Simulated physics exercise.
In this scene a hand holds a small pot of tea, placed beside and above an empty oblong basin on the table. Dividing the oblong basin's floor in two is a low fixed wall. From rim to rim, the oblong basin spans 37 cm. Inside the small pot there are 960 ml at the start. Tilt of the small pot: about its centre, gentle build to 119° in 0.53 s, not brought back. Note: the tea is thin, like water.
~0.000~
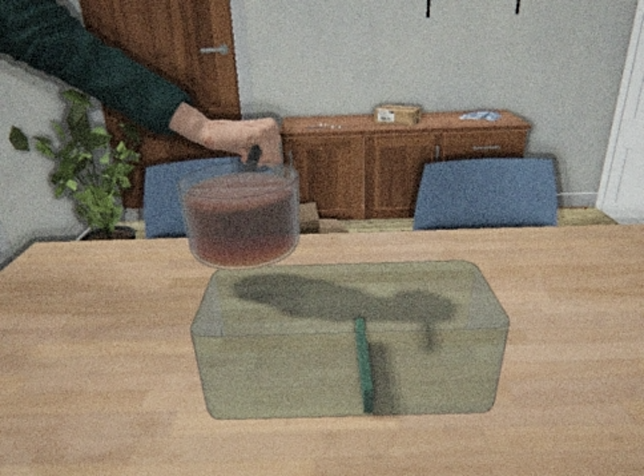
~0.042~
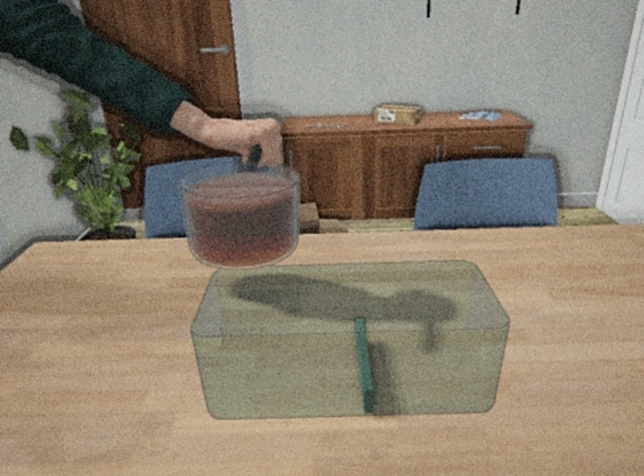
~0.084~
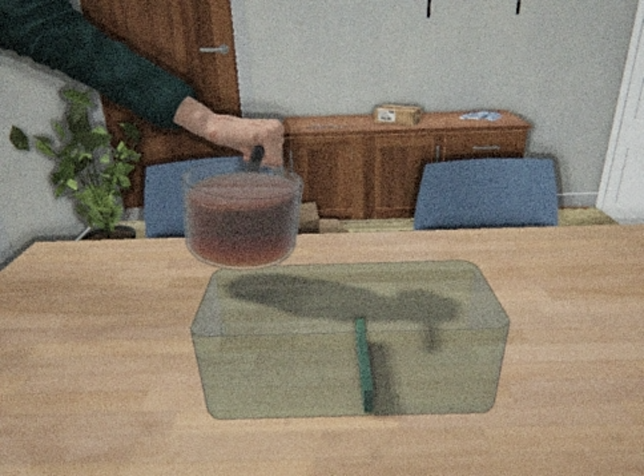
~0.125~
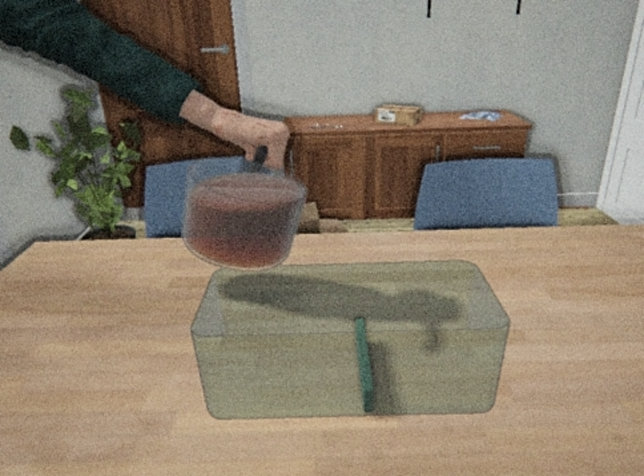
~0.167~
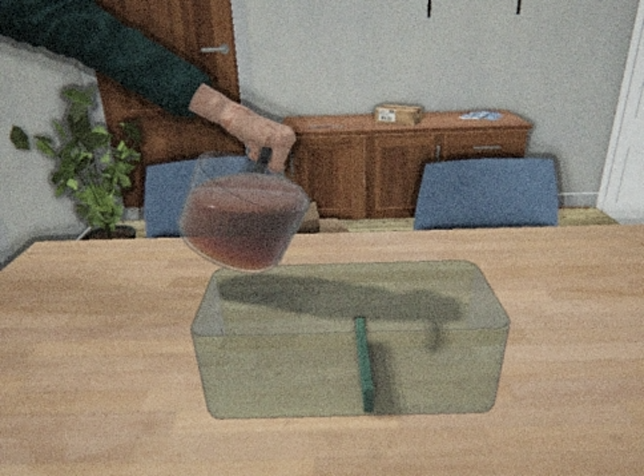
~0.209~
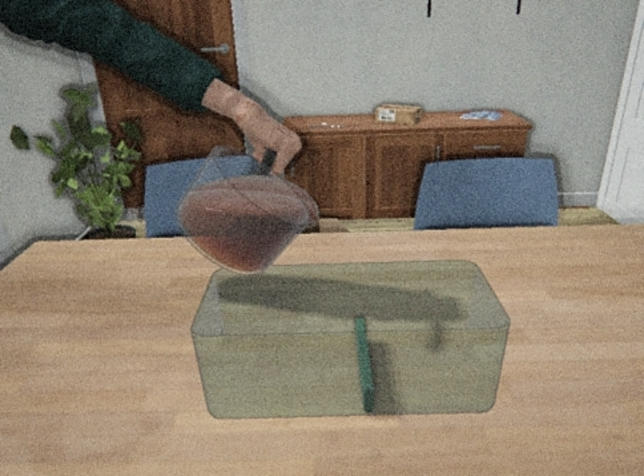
A hand in a dark green sleeve holds a small clear pot of reddish-brown tea nearly level, then gradually tilts it to the right above a clear oblong basin with a green divider on a wooden table.
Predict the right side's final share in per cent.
The right side finishes with roughly 29 per cent.
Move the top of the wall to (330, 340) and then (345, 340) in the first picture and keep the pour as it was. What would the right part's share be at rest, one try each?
First try about 60 %, second try about 40 %.
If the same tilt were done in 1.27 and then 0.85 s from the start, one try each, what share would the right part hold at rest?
About 50 %, then about 40 %.
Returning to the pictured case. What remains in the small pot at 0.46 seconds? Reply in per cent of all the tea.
Still held: Roughly 22 % of the total.
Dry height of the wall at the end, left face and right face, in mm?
For the left, around 18 mm; for the right, around 26 mm.
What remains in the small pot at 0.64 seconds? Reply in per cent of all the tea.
Around 2 in a hundred is still there.
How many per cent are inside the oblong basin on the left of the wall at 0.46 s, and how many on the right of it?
Lab note: Left near 34 %, right near 14.
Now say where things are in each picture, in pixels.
Tilt 0°; pouring edge (297, 178); surface from (185, 189) to (295, 186); the oblong basin's rim runs from (203, 300) to (491, 292); the wall's top is at (364, 352), in the first frame.
Tilt 2°; pouring edge (298, 180); surface from (186, 189) to (297, 187), in the second frame.
Tilt 7°; pouring edge (302, 185); surface from (189, 187) to (299, 188), in the third frame.
Tilt 16°; pouring edge (306, 194); surface from (190, 189) to (303, 190), in the fourth frame.
Tilt 27°; pouring edge (308, 206); surface from (189, 196) to (309, 197); 1 per cent is over the edge, in the fifth frame.
Tilt 40°; pouring edge (308, 219); surface from (187, 192) to (306, 206); 5 per cent is over the edge, in the sixth frame.
After 0.46 s the tilt is 113° and 22 per cent is still to pour, 34 is left of the wall and 14 right of it.
After 0.64 s the tilt is 119° and 2 per cent is still to pour, 71 is left of the wall and 22 right of it.
After 0.82 s the tilt is 119° and 0 per cent is still to pour, 69 is left of the wall and 27 right of it.
After 1.03 s the tilt is 119° and 0 per cent is still to pour, 68 is left of the wall and 29 right of it.
In the end 68 per cent lies left of the wall, 29 right of it and 3 outside.
